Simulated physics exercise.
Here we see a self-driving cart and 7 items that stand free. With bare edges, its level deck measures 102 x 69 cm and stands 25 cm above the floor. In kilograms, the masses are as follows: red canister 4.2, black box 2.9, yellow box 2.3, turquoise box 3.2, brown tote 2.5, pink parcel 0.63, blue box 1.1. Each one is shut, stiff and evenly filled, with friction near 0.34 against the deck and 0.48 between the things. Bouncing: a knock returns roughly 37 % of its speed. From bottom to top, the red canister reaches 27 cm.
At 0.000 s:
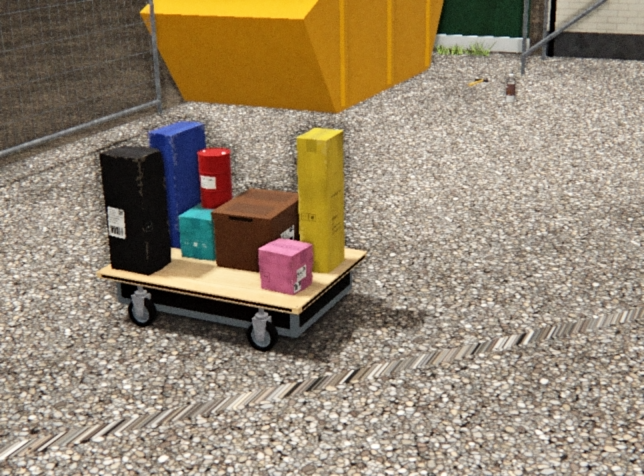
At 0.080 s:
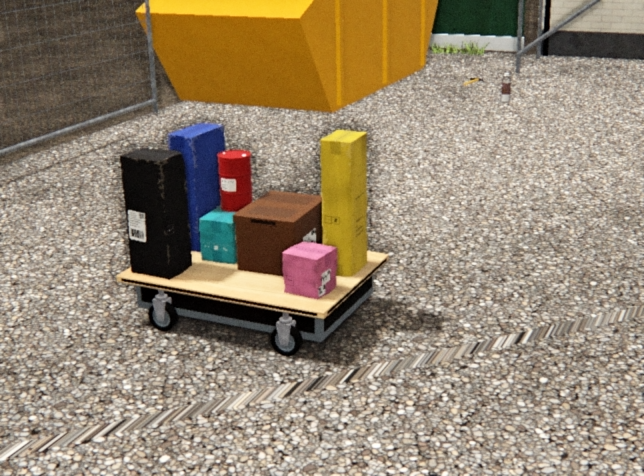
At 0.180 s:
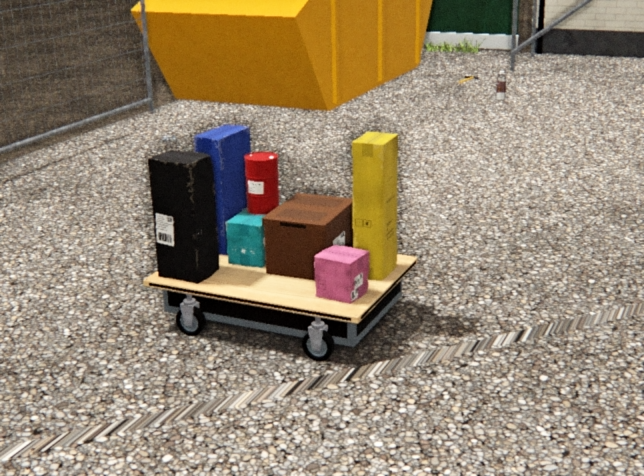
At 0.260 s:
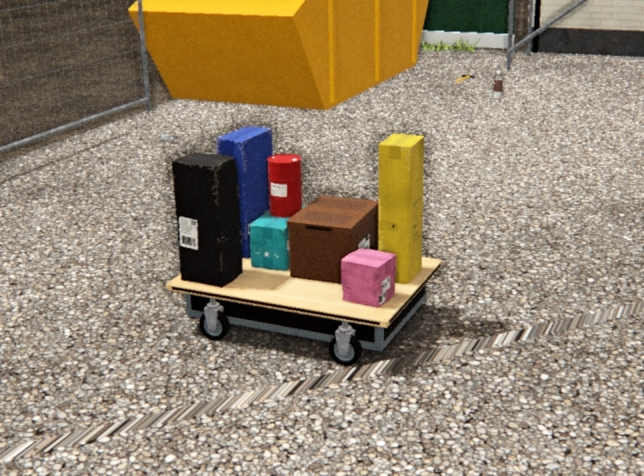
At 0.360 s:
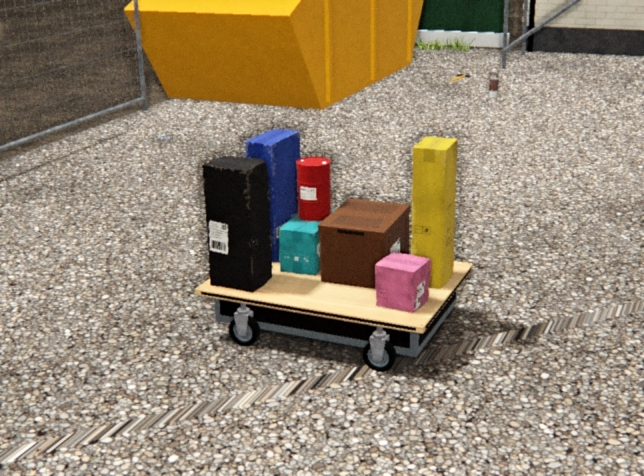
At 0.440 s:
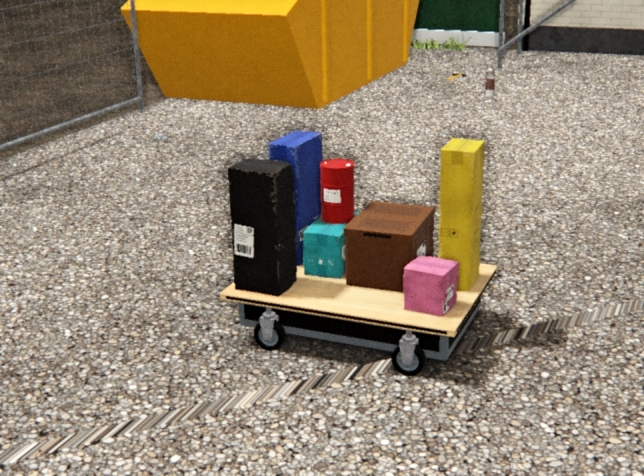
To begin with, a flat wheeled cart carrying seven closed items, among them a tall black box, a red canister and a yellow box, is at the left on pebbly ground before a yellow skip. It then rolls steadily rightward and slightly nearer, its load keeping the same arrangement throughout.
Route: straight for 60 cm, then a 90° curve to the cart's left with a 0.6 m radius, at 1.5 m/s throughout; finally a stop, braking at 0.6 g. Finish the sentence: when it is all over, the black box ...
... has fallen over.
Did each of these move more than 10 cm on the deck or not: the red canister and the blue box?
The red canister ends elsewhere; the blue box keeps its place.
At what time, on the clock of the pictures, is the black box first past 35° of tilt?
That comes at close to 1.2 seconds.
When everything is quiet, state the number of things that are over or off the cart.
Count: 4.
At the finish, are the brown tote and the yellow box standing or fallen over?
Final state - brown tote: Goes over; yellow box: Goes over.
By 0.74 s, cart has run 111 cm, turned 35°; pink parcel now off the cart; black box 4 cm from its spot near (394, 237); yellow box tilted 13°.
By 1.04 s, cart has run 156 cm, turned 77°; black box and yellow box now off the cart; brown tote 46 cm from its spot; red canister 6 cm from its spot.
By 1.24 s, cart has run 186 cm, turned 90°; brown tote now off the cart; red canister 6 cm from its spot; turquoise box 5 cm from its spot.
By 1.64 s, cart has run 203 cm, turned 90°, stopped; blue box tilted 25°; red canister tilted 4°; turquoise box tilted 3°.
When it is over (4.3 s), off the cart and tipped over, black box, yellow box and brown tote; off the cart but upright, pink parcel; not toppled but over 10 cm from the start, red canister and turquoise box; the last one within 10 cm of the start.
